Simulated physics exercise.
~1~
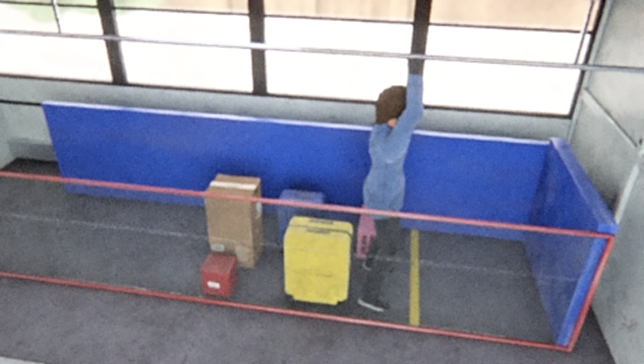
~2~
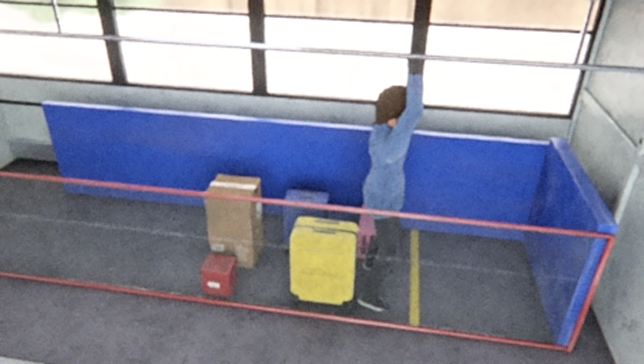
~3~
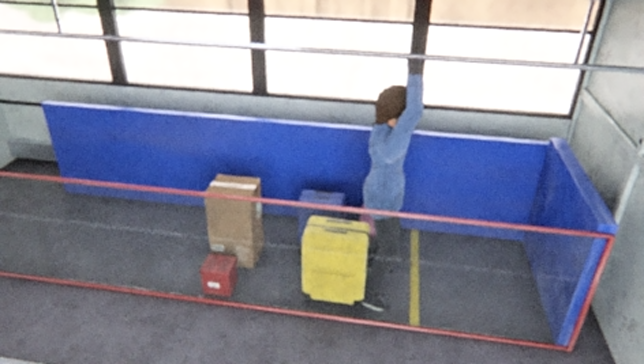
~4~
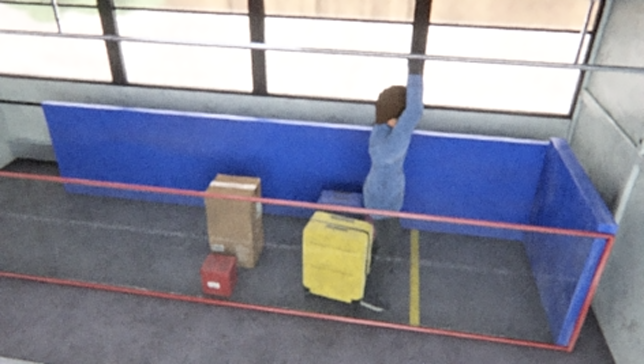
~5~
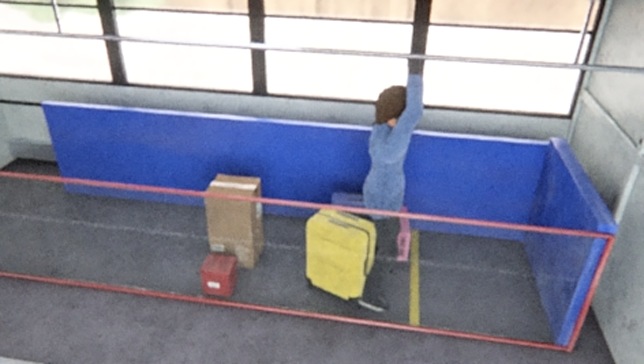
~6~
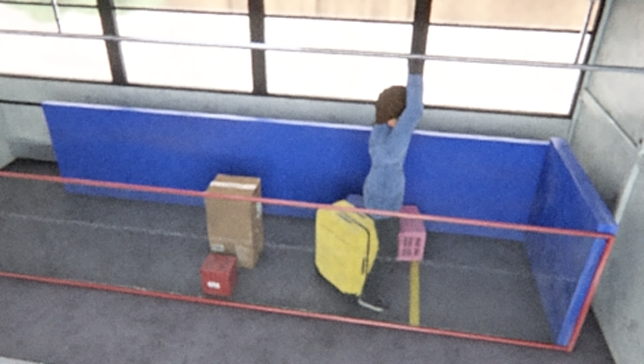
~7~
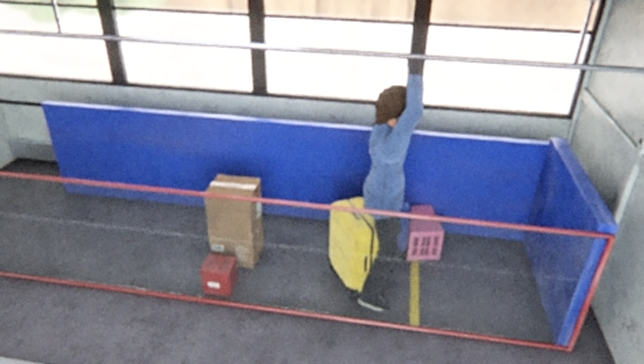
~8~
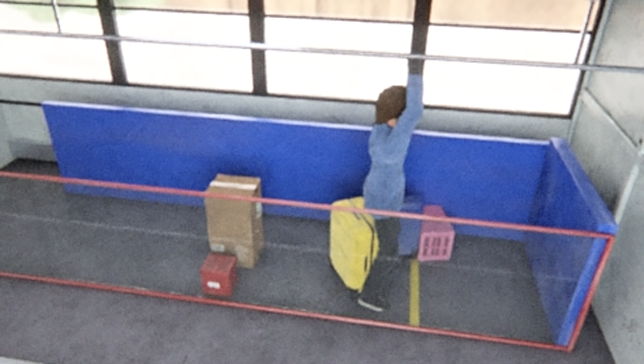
Person holding an overhead rail as yellow and blue cases shift right and a pink crate slides across the yellow line.
